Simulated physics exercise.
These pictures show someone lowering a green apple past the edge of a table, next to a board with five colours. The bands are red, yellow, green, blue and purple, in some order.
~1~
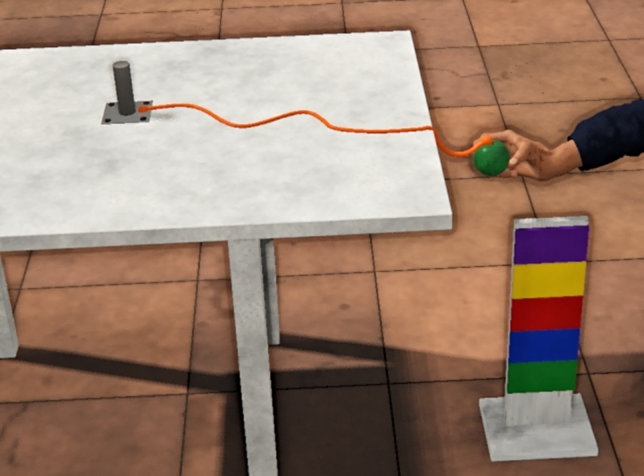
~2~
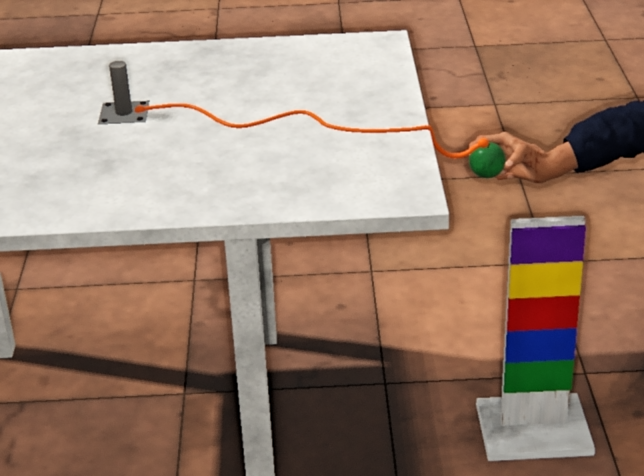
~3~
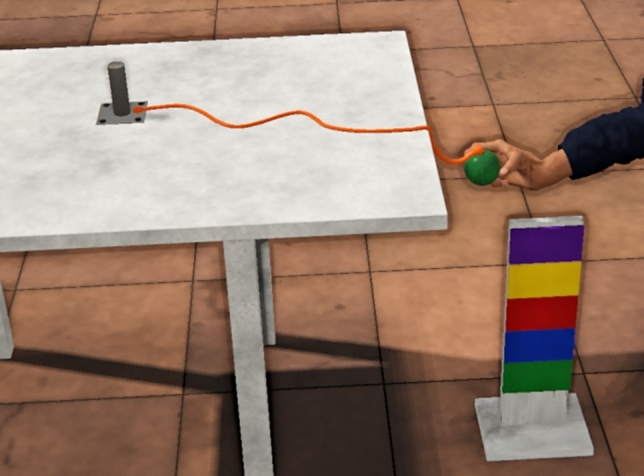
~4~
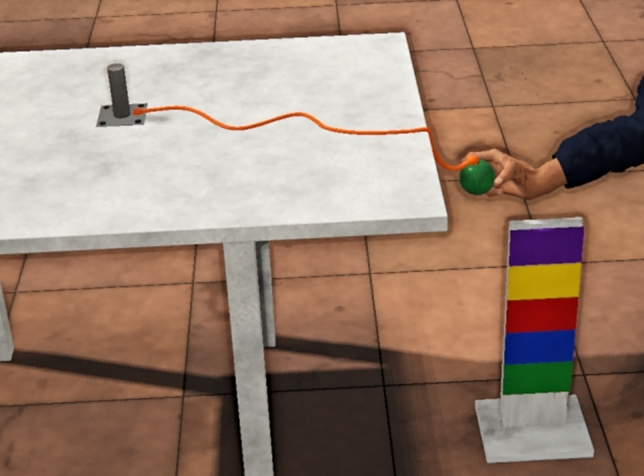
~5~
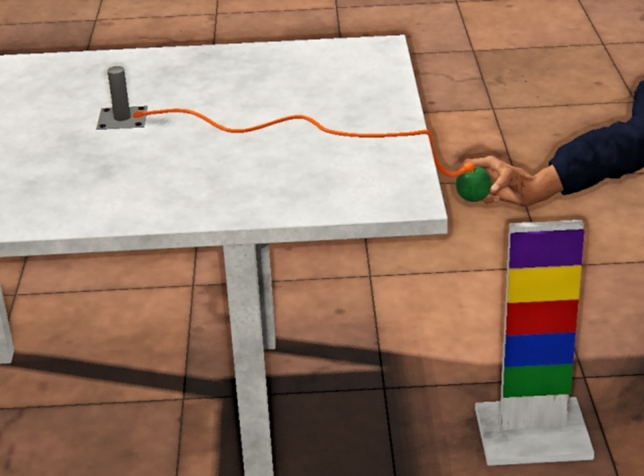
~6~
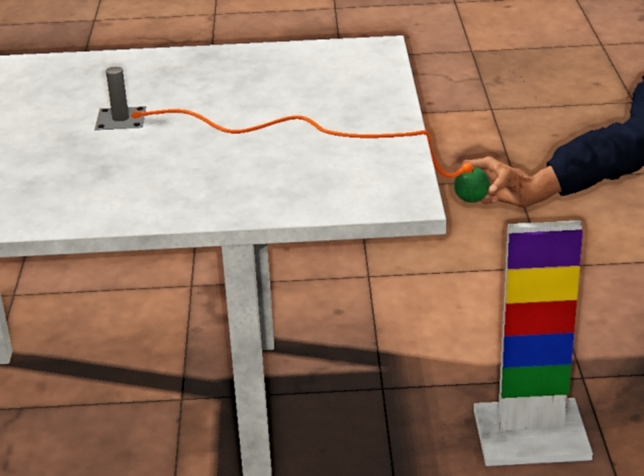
A hand in a dark sleeve slowly lowers a green ball, tied to an orange cord, a short way down and to the left beside a table's right edge, while the view barely shifts. The pale table stands on brown floor tiles, seen from above, the cord running wavily across it from a grey post at left. At lower right stands a board banded purple, yellow, red, blue and green.
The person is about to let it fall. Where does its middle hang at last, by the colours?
Its middle rests at the purple band.
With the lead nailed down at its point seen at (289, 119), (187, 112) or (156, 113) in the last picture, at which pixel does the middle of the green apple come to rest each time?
Near (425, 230), (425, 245) and (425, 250).
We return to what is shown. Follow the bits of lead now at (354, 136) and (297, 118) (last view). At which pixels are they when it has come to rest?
At (398, 123), then (324, 121).
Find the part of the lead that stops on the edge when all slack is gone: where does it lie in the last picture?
At (382, 136), roughly.
Soon after, apple near (464, 250); level with purple.
After that, apple near (394, 246); level with purple.
And then, apple near (429, 251); level with purple.
In the end, apple near (423, 250); level with purple. The purple one.
